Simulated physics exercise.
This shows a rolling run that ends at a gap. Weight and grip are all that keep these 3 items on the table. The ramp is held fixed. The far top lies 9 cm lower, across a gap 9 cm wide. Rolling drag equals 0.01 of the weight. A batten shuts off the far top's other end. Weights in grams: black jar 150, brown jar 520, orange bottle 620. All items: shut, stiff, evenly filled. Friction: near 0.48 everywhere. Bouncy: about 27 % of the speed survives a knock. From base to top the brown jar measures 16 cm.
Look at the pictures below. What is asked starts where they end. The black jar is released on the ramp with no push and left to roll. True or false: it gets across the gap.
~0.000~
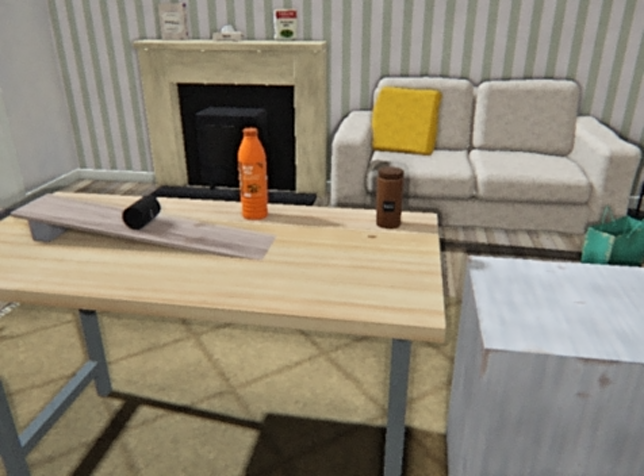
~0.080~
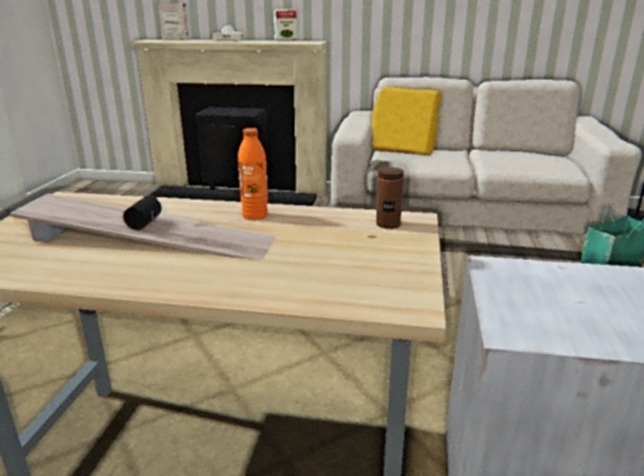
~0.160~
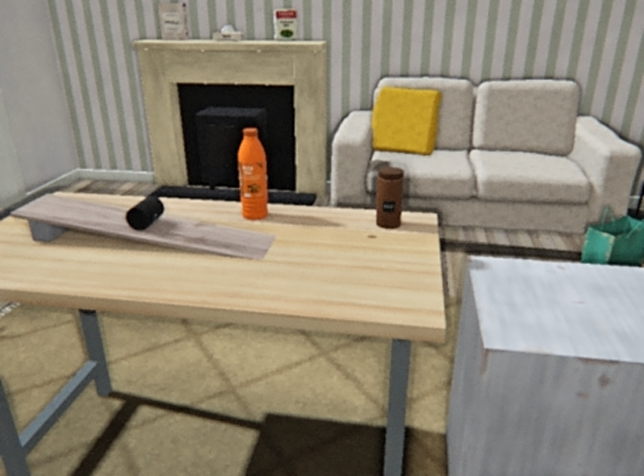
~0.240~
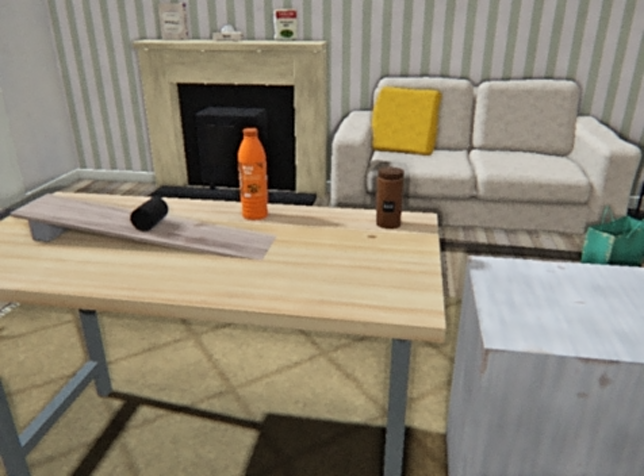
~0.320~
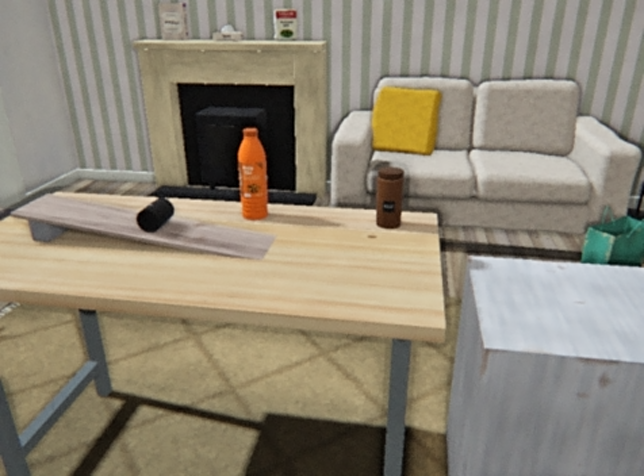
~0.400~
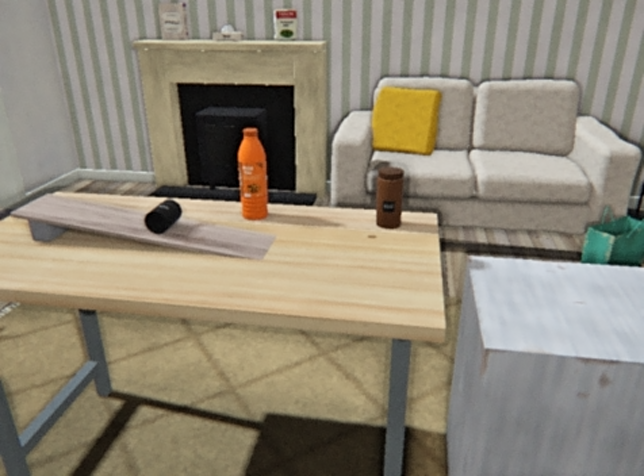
True.
After 1.10 s, 33 cm of run left; black jar near (307, 238).
After 1.70 s, 7 cm past the table's edge; black jar near (471, 273).
By the end (2.3 s), 44 cm past the table's edge; the bystanders in place, give or take 8 cm.
